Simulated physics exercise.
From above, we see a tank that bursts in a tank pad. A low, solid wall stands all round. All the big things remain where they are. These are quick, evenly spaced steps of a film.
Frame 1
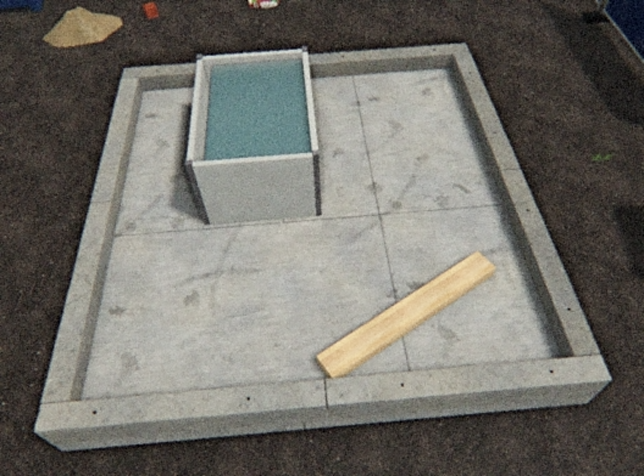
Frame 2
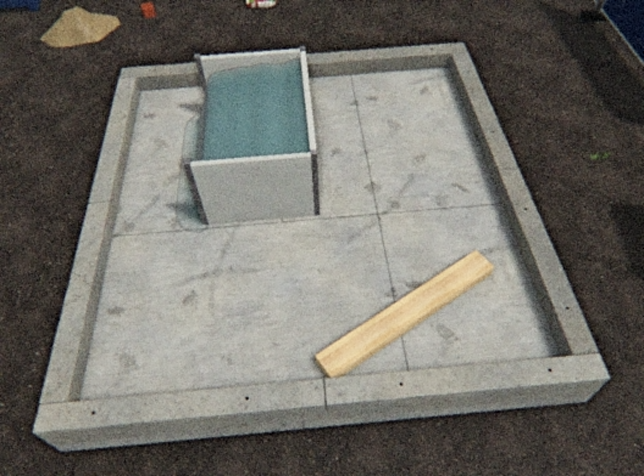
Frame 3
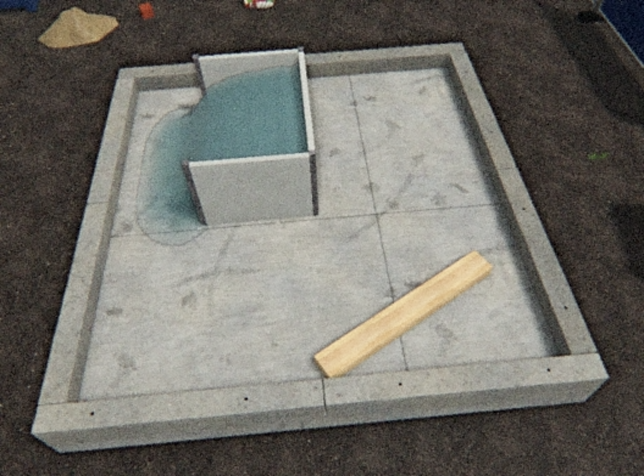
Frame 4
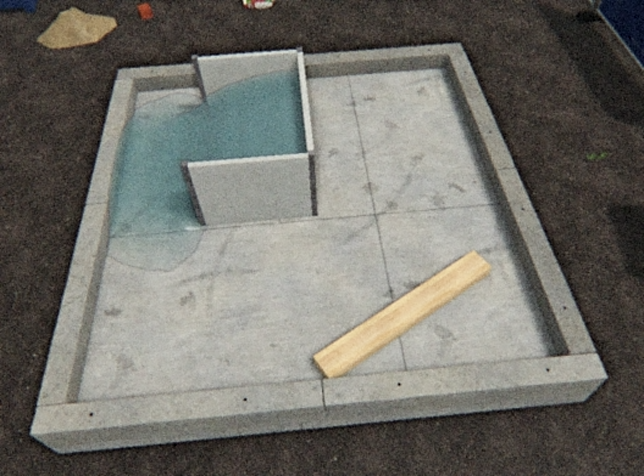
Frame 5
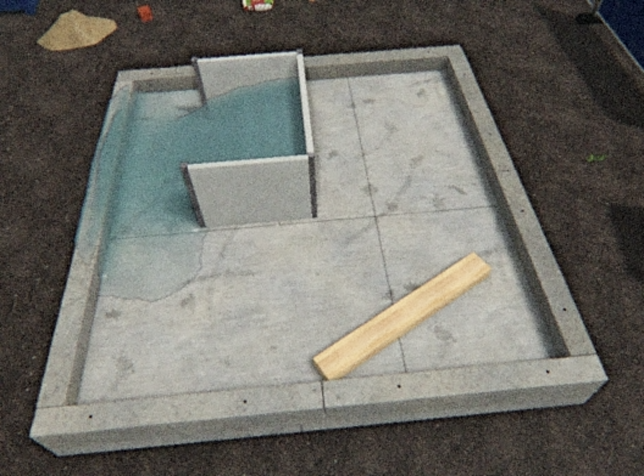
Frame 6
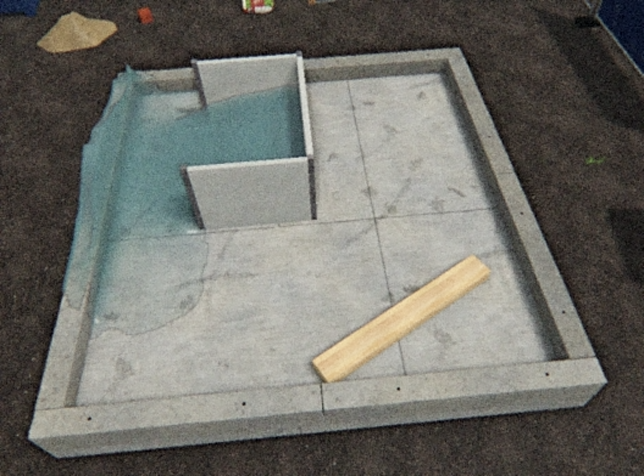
At first, blue-green water sits still in a rectangular tank on a concrete pad ringed by a low wall, with a wooden plank lying nearby. Then the tank's left side opens and water pours out, spreading left across the floor. It reaches the left wall, surges up over it and spreads toward the viewer.
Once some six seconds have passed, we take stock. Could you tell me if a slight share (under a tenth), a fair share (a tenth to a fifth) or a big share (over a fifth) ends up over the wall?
The loss is large, beyond one fifth.
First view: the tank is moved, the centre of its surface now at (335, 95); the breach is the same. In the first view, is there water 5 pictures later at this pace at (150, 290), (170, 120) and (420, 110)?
Point by point: Soaked, soaked, spared.
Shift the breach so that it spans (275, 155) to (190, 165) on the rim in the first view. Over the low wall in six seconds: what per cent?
Close to 12 percent, I'd say.
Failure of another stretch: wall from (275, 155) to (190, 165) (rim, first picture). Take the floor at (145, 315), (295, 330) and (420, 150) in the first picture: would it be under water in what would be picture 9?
Soaked, soaked, spared.
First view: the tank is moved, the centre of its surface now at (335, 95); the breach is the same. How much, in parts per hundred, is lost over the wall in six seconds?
Result: Around 18 %.
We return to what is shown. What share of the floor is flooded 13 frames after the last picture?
Estimate: Some 50 in a hundred.
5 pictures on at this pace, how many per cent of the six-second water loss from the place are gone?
My guess would be around 70 percent.
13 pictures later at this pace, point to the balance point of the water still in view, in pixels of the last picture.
The water centres close to (203, 194).
A moment on, water covers 25 % of the floor; the low wall has let 13 % over.
Next, water covers 25 % of the floor; the low wall has let 23 % over.
Then, water covers 45 % of the floor; the low wall has let 33 % over.
Later, water covers 70 % of the floor; the low wall has let 33 % over.
In the end, water covers 80 % of the floor; the low wall has let 33 % over.
